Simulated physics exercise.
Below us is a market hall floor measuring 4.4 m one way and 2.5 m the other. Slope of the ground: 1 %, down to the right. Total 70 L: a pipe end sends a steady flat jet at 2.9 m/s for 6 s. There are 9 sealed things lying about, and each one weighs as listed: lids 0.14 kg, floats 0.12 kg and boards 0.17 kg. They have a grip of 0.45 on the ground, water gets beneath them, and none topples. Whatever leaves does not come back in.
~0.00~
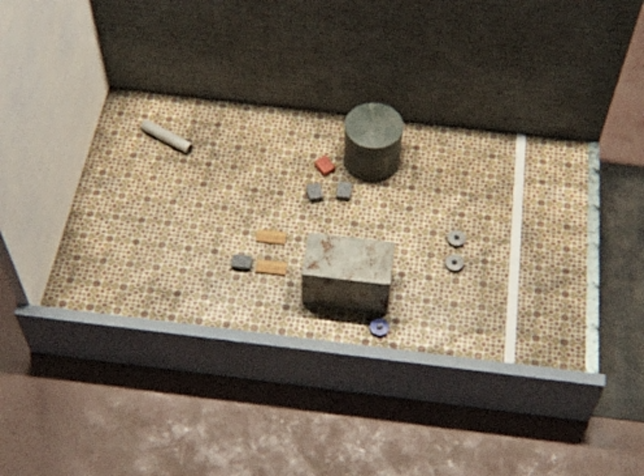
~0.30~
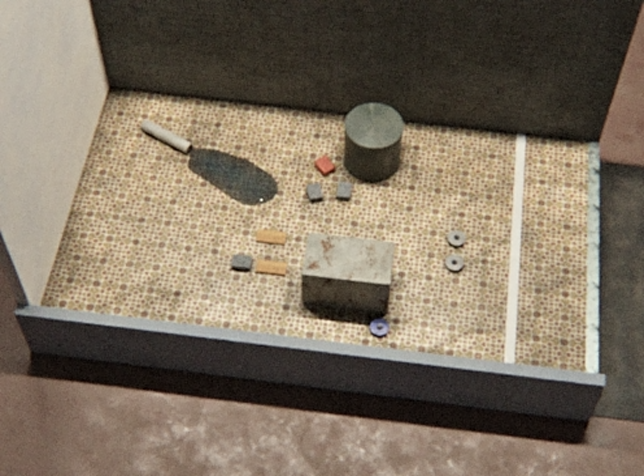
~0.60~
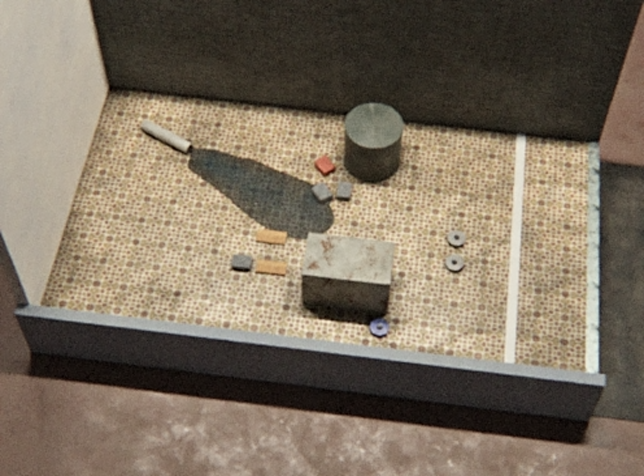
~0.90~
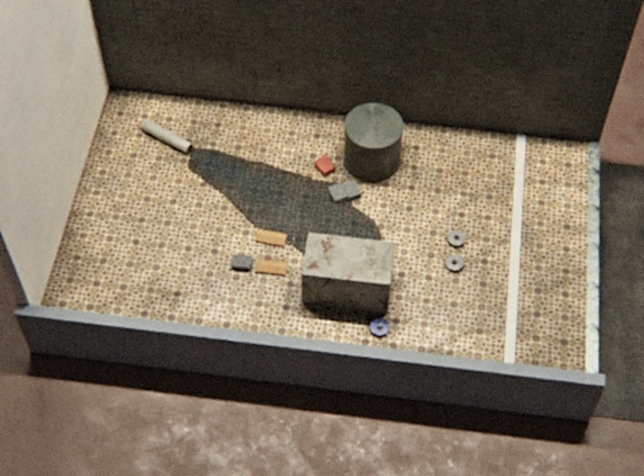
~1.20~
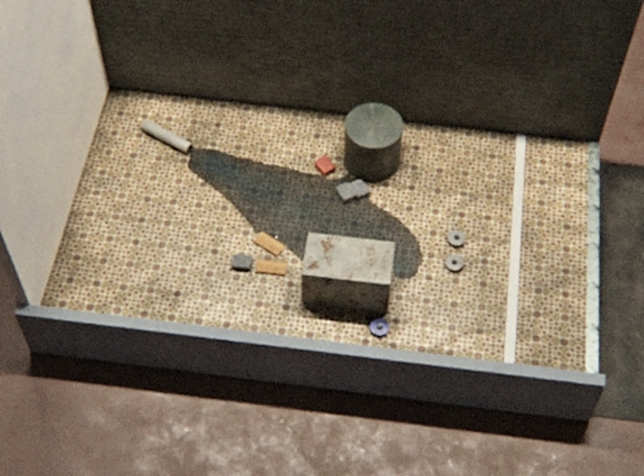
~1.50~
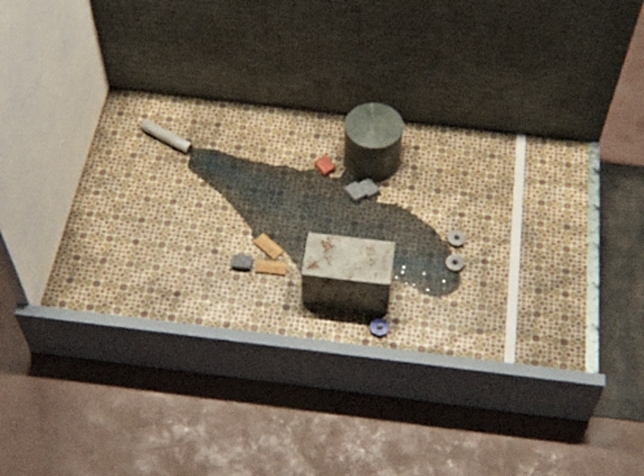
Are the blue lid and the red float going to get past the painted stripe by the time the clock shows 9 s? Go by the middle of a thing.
My prediction: The blue lid lacks the distance; the red float lacks the distance.
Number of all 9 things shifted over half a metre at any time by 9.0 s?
The answer here is 3.
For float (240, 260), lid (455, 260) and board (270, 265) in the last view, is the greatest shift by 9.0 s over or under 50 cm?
In sequence: Falls below it / exceeds it / falls below it.
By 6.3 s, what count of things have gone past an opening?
1 by that time.
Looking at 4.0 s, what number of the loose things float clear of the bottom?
At that moment it comes to 0.
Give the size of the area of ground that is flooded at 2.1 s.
Near 2.0 m2 in all.
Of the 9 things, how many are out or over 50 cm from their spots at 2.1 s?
My count gives 1.
After 2.1 s the blue lid is near (379, 327), 0.0 m from its start, aground; the red float is near (325, 164), 0.0 m from its start, aground; 0 of 9 are over the mark; 1 afloat.
After 4.0 s the blue lid is near (379, 327), 0.0 m from its start, aground; the red float is near (325, 164), 0.0 m from its start, aground; 2 of 9 are over the mark; 0 afloat.
After 6.3 s the blue lid is near (379, 327), 0.0 m from its start, aground; the red float is near (325, 164), 0.0 m from its start, aground; 2 of 9 are over the mark; 1 afloat.
After 9.0 s the blue lid is near (379, 327), 0.0 m from its start, aground; the red float is near (325, 164), 0.0 m from its start, aground; 2 of 9 are over the mark; 0 afloat.
